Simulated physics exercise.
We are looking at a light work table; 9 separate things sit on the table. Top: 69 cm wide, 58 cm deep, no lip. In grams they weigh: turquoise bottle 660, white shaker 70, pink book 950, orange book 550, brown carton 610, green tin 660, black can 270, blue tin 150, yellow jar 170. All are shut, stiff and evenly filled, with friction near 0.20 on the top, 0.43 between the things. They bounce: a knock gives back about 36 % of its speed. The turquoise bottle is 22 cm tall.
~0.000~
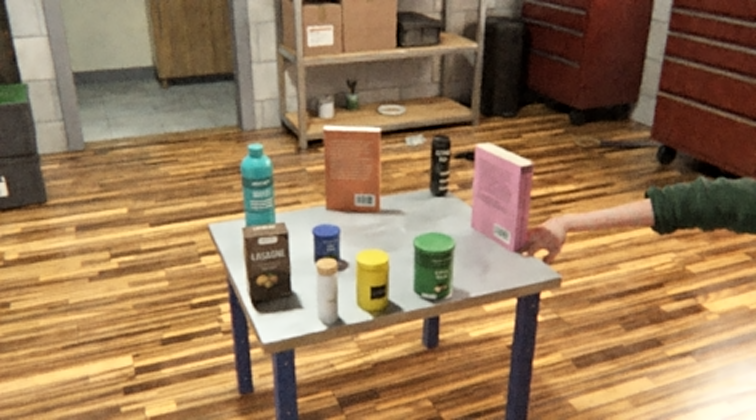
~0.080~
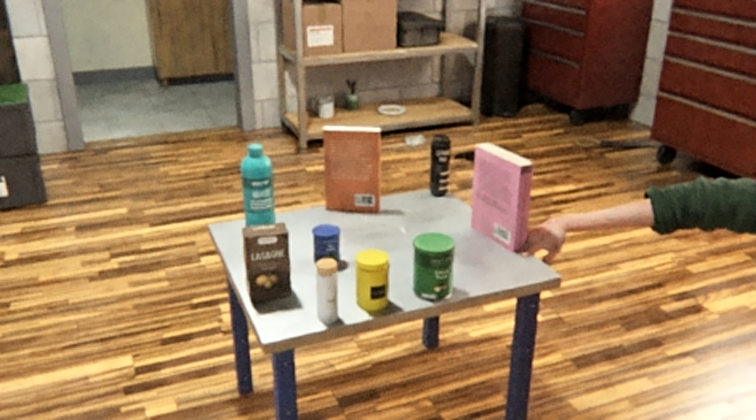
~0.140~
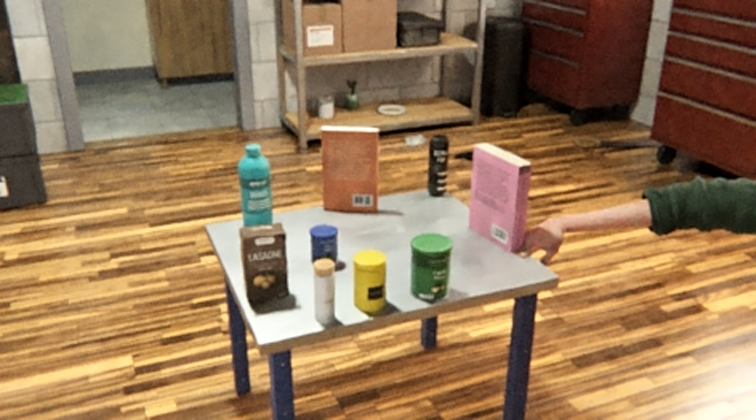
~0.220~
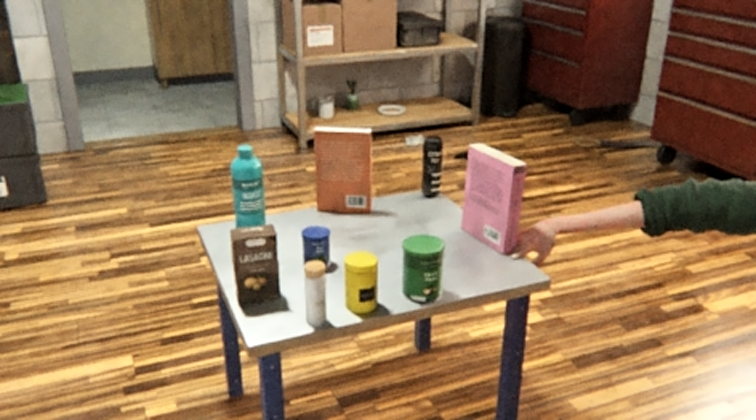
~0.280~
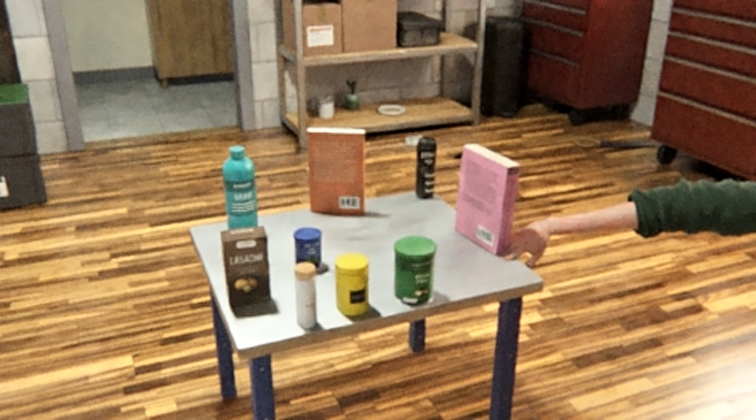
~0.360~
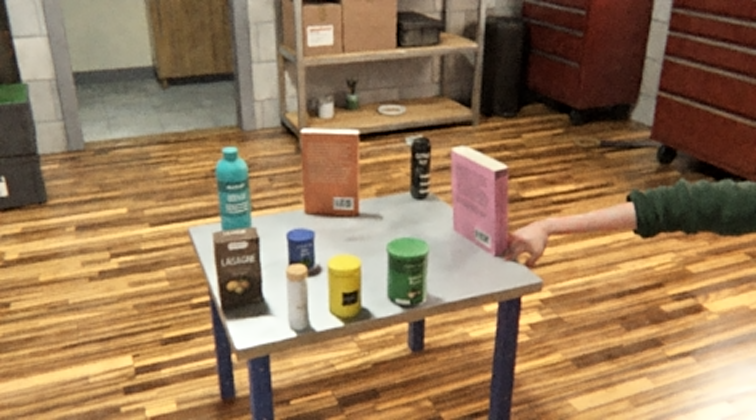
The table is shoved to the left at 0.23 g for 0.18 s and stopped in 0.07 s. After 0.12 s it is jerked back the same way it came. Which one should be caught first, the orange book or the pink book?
The latter of the two, the pink book.
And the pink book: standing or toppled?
The pink book falls over.
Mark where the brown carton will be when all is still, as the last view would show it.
Near (267, 262).
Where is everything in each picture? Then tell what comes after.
In the first frame, orange book (353, 170); pink book (500, 197).
In the second frame, brown carton (267, 262); green tin (433, 267).
In the third frame, table shifted 1 cm; black can (438, 166); blue tin (324, 246).
In the fourth frame, table shifted 3 cm; pink book (492, 198); yellow jar (361, 282).
In the fifth frame, table shifted 5 cm; pink book (486, 199) 4° off upright; white shaker (306, 295).
In the sixth frame, table shifted 5 cm; orange book (331, 173); pink book (479, 200) 5° off upright.
After 0.66 s, pink book on its side near (455, 235); orange book moved 2 cm near (346, 171); white shaker moved 2 cm.
After 0.76 s, pink book on its side near (451, 236).
In the end (1.4 s), toppled on the table, pink book; the other 8 under 5 cm from the start. At the end, from the last picture's camera, orange book near (353, 170), pink book near (446, 245). Orange book was never lost; pink book went at 0.56 s.
